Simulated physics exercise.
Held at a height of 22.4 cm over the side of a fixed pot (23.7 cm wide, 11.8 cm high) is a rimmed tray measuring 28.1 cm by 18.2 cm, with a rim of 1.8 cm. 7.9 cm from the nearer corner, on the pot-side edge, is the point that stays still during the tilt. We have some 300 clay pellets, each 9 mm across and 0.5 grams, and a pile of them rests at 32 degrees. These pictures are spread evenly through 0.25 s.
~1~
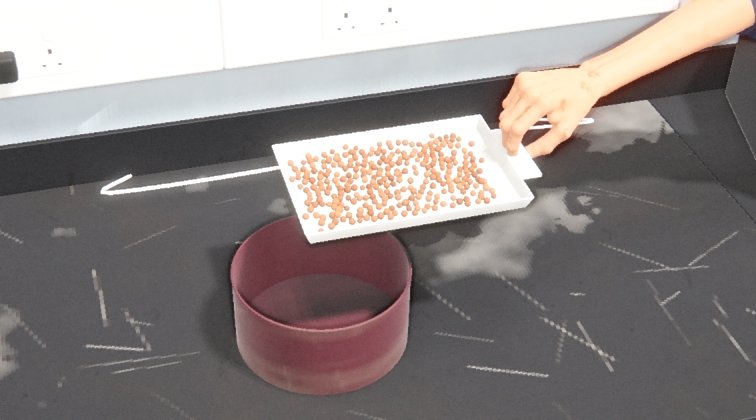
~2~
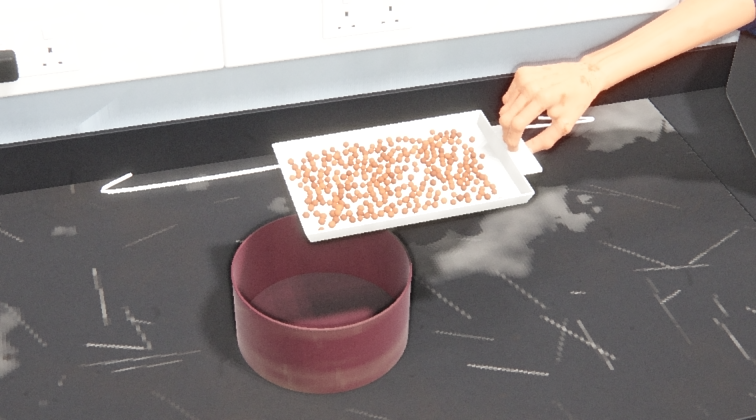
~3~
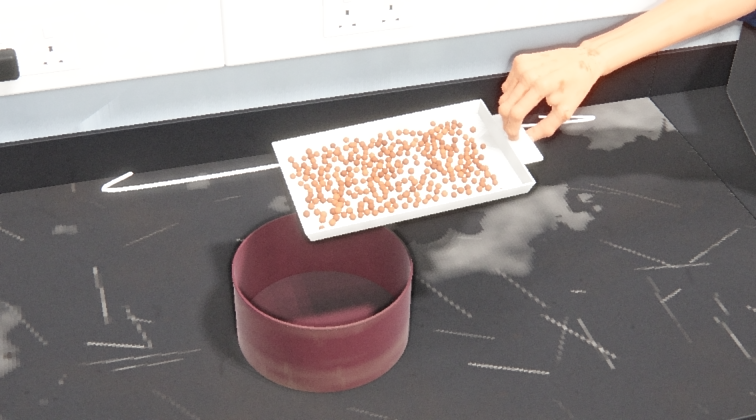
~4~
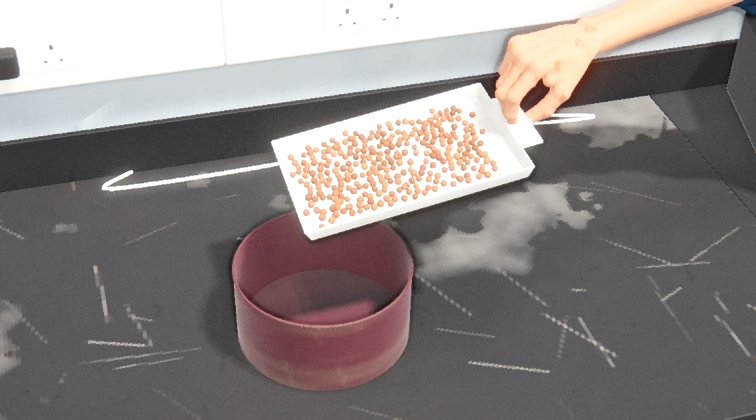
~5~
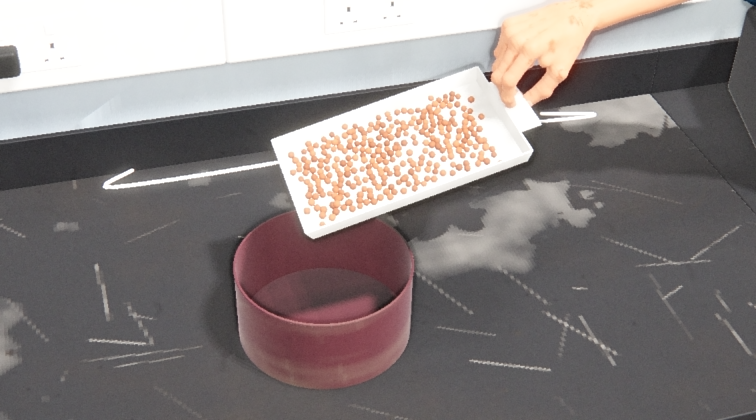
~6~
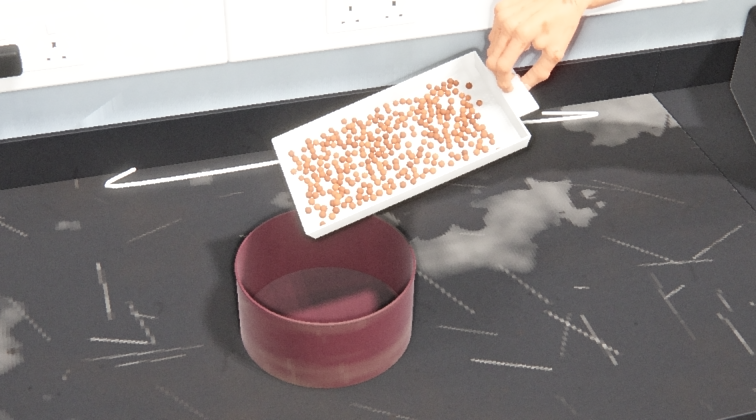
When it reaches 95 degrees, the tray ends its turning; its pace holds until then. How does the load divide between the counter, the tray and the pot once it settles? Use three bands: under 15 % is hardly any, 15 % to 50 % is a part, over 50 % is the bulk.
Shares - counter: A part; tray: Hardly any; pot: The bulk.
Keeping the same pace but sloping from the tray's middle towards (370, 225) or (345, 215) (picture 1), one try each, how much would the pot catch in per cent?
The share comes to about 85 in a hundred, then about 90 in a hundred.
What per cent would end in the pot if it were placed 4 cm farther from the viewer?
Around 60 per cent.
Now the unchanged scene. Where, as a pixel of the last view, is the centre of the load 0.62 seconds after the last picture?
My estimate is roughly (292, 195).
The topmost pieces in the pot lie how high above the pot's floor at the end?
Roughly 2.5 cm up.
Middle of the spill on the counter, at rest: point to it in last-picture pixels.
Near (190, 345).
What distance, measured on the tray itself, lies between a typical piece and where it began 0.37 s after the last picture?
By then it sits near 7 cm from where it began.
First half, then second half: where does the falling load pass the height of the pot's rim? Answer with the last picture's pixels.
First near (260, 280), then at (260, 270).
Then, 0.37 s after the last picture, tilt 56 degrees; the tray holds 100 %, the pot 0 %.
Then, 0.62 s after the last picture, tilt 81 degrees; the tray holds 70 %, the pot 5 %.
Then, 0.97 s after the last picture, tilt 95 degrees; the tray holds 0 %, the pot 65 %.
In the end, counter 25 %, tray 0 %, pot 75 %.
